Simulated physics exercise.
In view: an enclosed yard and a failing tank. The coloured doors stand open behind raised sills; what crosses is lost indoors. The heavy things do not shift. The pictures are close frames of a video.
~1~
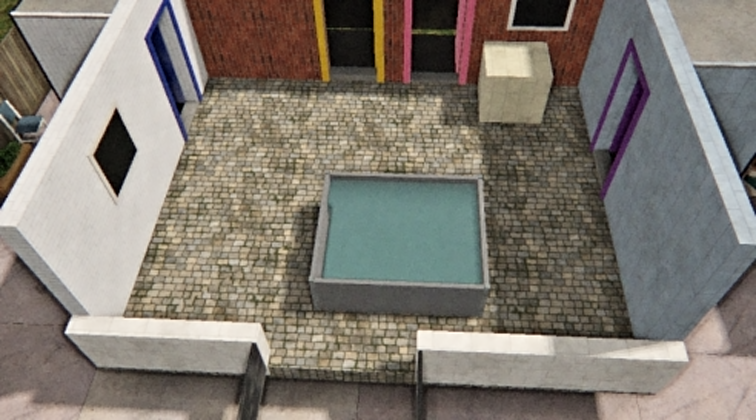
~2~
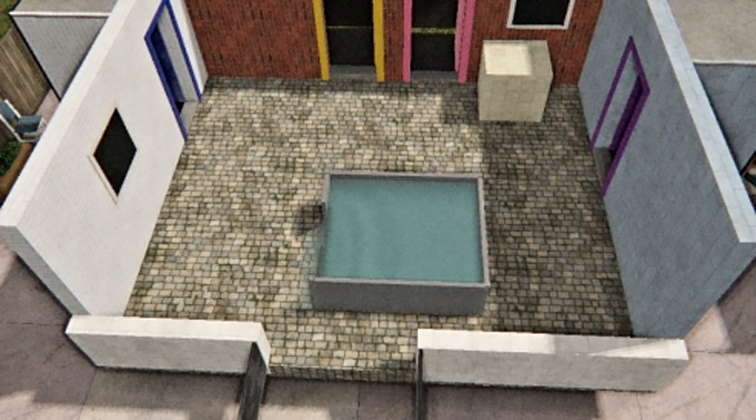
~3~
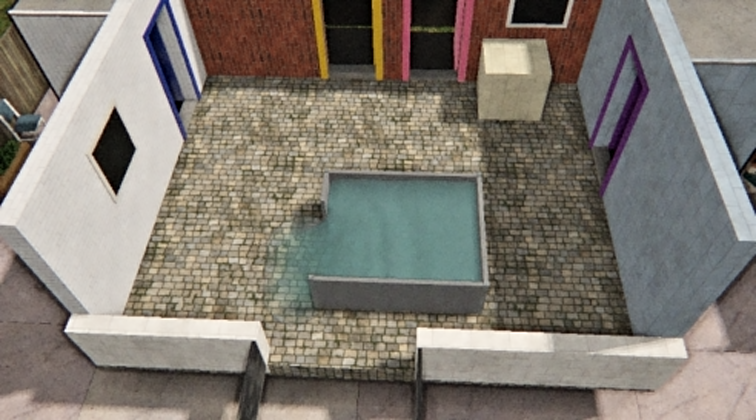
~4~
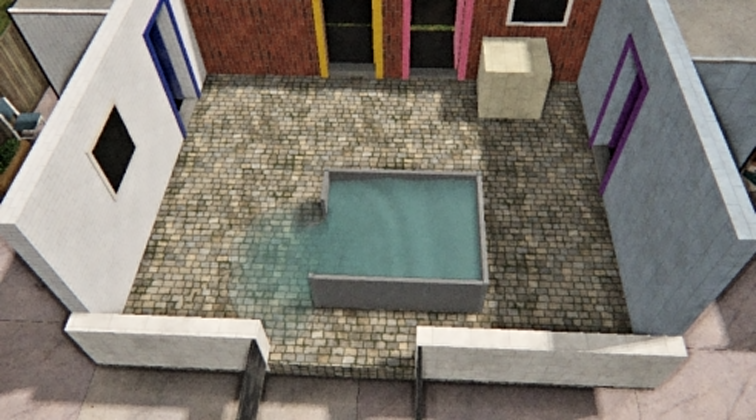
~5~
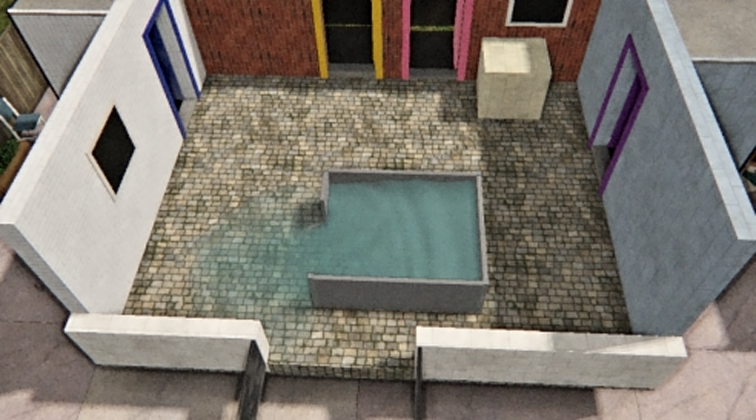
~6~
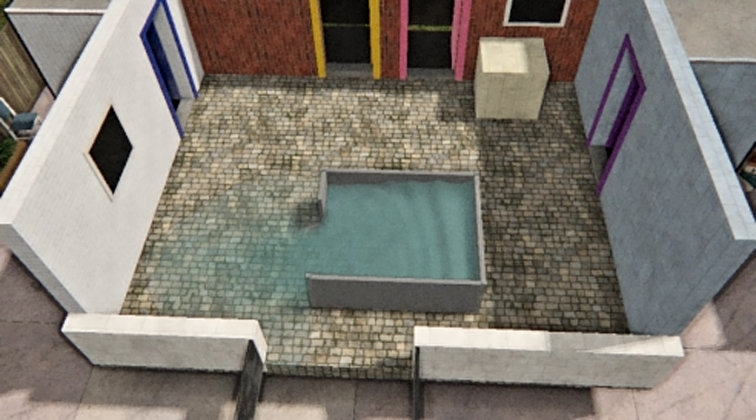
Water sits in an open grey tank in a cobbled, walled yard, seen from high above the low front wall. Blue-framed and purple-framed doorways stand at left and right, yellow and pink ones in the brick back wall, near a pale block. The tank's left side opens beside a small dark lump, and teal water pours out, spreading leftward across the cobbles as the view shifts very slightly.
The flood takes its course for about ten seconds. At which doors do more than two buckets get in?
One by one: The purple door stays under that; the pink door takes more than that; the blue door takes more than that; the yellow door stays under that.
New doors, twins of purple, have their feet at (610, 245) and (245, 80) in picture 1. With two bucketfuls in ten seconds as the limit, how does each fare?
In that order: Stays under, takes more.
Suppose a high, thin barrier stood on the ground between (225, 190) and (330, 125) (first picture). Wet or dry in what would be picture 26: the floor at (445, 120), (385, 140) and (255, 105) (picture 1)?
As listed: Clear, dry, awash.
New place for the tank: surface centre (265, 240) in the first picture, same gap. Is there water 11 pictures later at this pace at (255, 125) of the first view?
Answer: Awash.
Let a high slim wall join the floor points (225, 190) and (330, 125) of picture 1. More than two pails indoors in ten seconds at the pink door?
Then: The pink one is over.
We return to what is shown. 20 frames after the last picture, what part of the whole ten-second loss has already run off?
Some 10 per cent.
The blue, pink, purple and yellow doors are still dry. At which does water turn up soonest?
That is the blue one.
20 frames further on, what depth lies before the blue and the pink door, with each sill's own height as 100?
About 250 and 0 per cent.
A moment on, water covers 25 % of the floor; the purple door not reached, the pink door not reached, the blue door not reached, the yellow door not reached.
Next, water covers 25 % of the floor; the purple door not reached, the pink door not reached, the blue door wet at the sill, nothing in, the yellow door not reached.
Then, water covers 40 % of the floor; the purple door not reached, the pink door not reached, the blue door under two buckets in, the yellow door not reached.
Later, water covers 65 % of the floor; the purple door not reached, the pink door wet at the sill, nothing in, the blue door over two buckets in, the yellow door wet at the sill, nothing in.
In the end, water covers 95 % of the floor; the purple door wet at the sill, nothing in, the pink door over two buckets in, the blue door far over two buckets in, the yellow door under two buckets in.
